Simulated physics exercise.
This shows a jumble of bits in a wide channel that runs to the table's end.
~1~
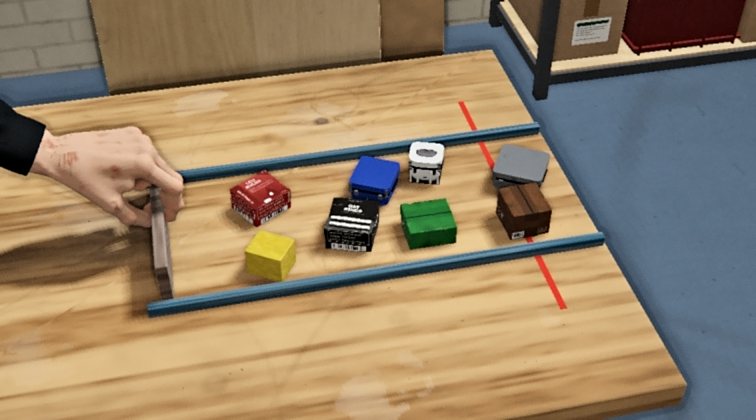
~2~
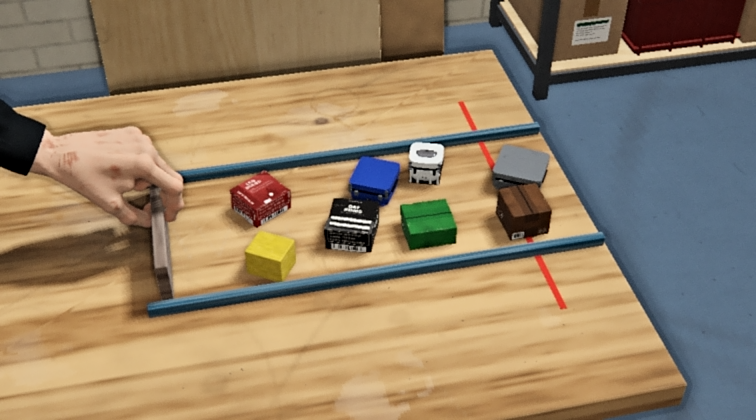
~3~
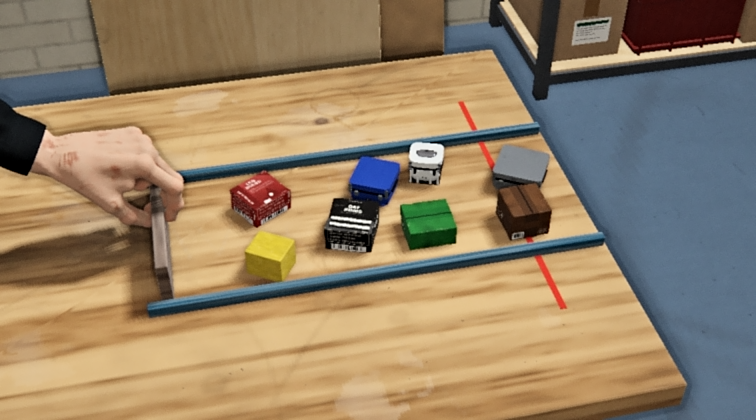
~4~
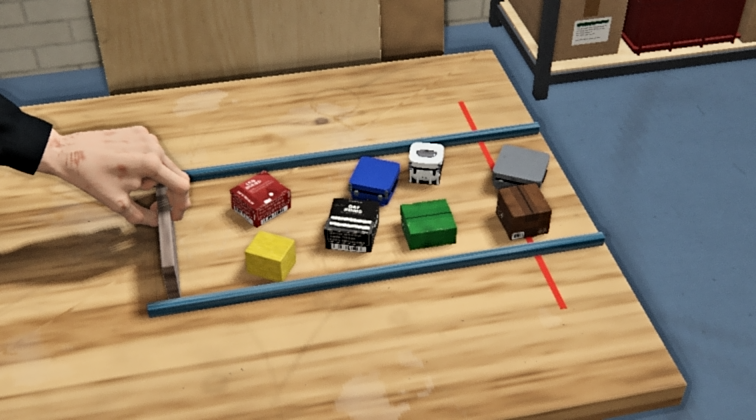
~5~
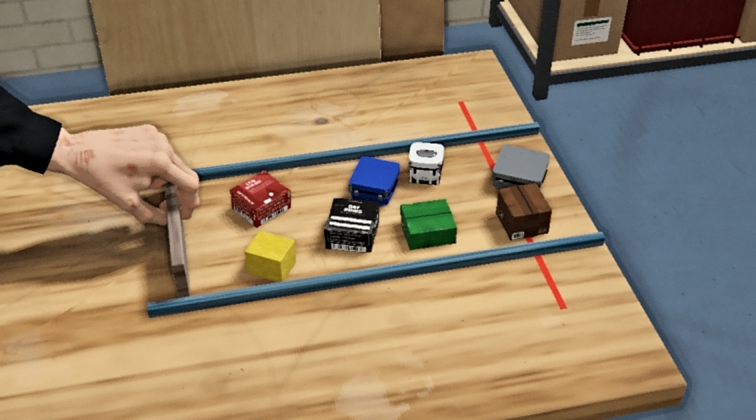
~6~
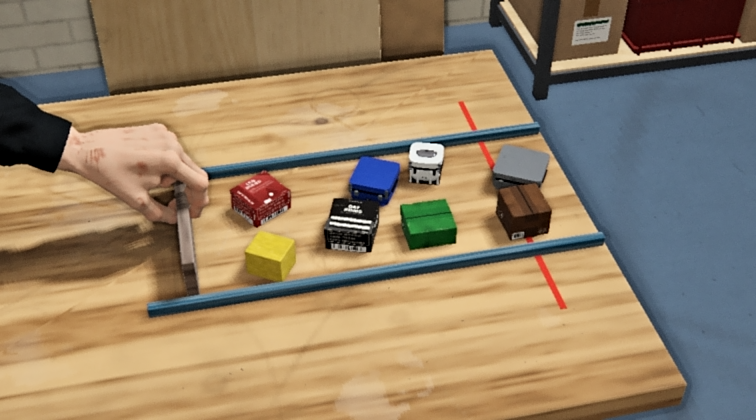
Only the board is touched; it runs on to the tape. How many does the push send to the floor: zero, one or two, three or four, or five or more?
Here the number that fall off is three or four.
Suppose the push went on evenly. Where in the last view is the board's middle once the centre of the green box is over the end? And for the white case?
At (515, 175) for the green box; at (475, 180) for the white case.
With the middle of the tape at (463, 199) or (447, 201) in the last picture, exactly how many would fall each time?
Down on the floor: 0 and 0.
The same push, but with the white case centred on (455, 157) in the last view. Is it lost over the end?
Then it falls.
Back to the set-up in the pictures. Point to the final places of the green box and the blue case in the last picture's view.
The green box stops around (584, 217); the blue case around (546, 140).
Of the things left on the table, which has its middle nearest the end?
It is the blue case.
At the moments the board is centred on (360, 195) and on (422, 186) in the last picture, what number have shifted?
First 6, then 8.
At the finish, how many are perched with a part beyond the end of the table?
3 of them.
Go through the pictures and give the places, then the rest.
Grey case (521, 172); brown box (523, 211); white case (426, 163); board (160, 224); tape (506, 192), in the first frame.
Brown box (523, 211); red box (261, 199), in the second frame.
White case (426, 164); black box (352, 225), in the third frame.
Grey case (521, 172); board (167, 223), in the fourth frame.
Brown box (523, 211); blue case (375, 182), in the fifth frame.
Grey case (521, 172); brown box (523, 211); white case (426, 164); board (184, 220); tape (506, 192), in the sixth frame.
A little later, none off yet; grey case at rest near (521, 172); brown box at rest near (523, 211); white case at rest near (428, 164).
When it is over, the number that fall off is three or four; down, white case, brown box and grey case.
